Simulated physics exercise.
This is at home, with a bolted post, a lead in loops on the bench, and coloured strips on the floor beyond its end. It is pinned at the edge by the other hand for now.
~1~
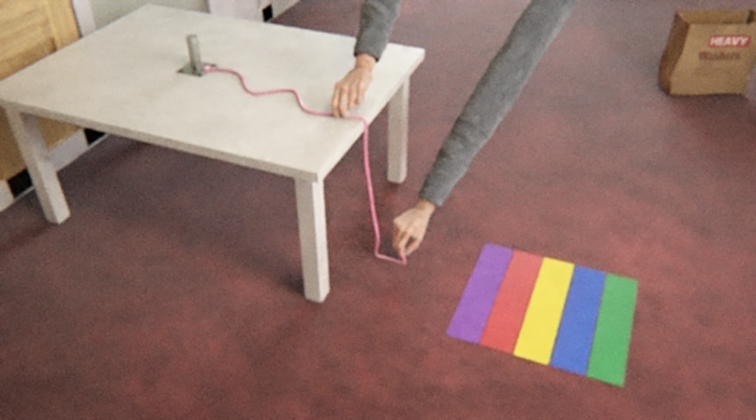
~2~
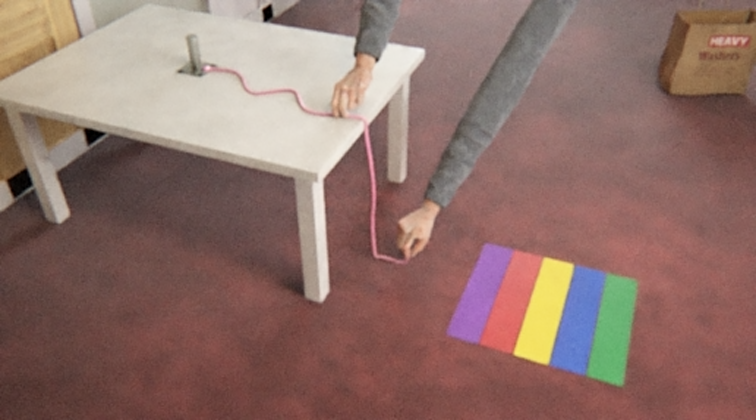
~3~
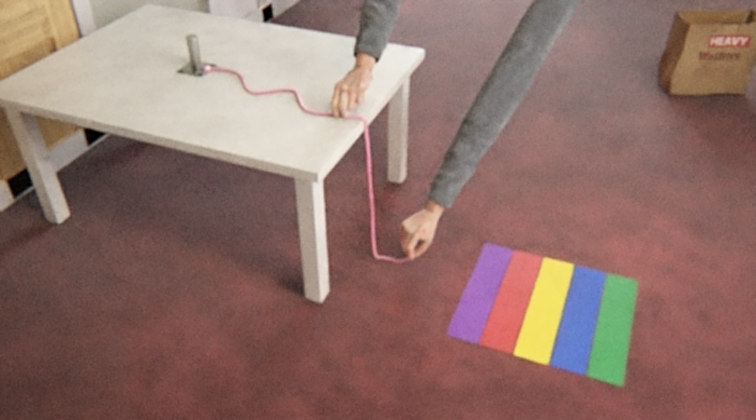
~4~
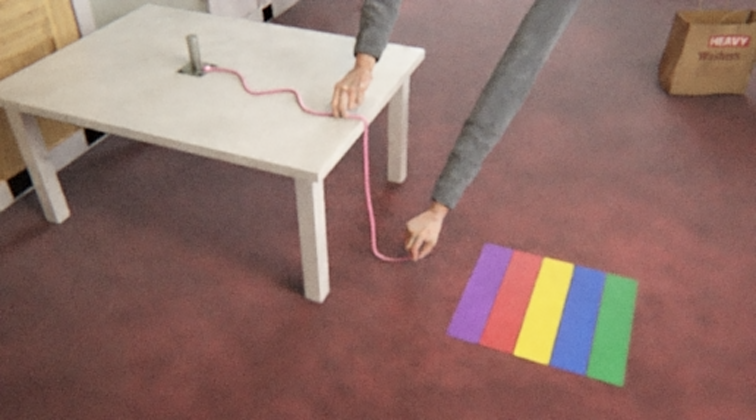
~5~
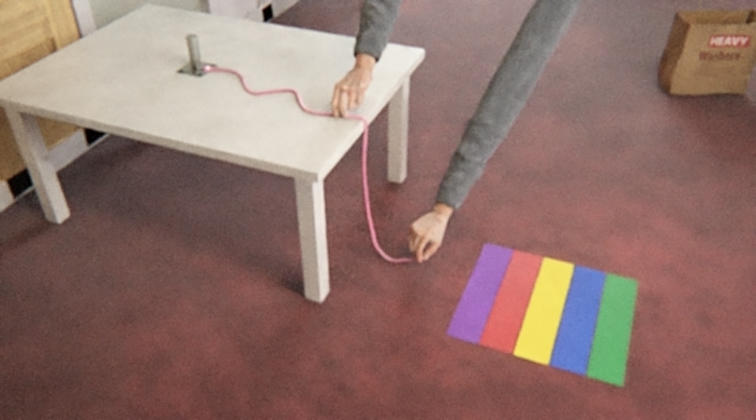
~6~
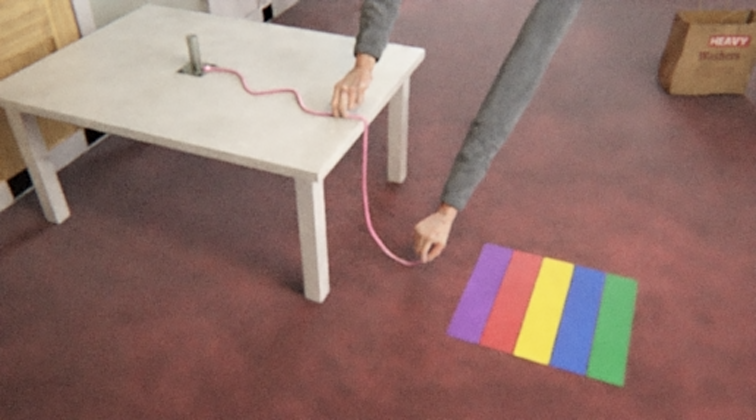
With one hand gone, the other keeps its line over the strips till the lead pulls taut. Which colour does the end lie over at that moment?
It lies over yellow.
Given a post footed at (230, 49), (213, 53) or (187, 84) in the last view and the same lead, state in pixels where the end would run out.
First (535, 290), then (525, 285), and last (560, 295).
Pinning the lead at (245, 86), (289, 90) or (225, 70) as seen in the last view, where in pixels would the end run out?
Near (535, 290), then (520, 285), then (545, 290).
Soon after, end near (477, 273); over purple.
Then, end near (520, 284); over red.
At full stretch, end near (547, 291); over yellow. It halts on the yellow strip.
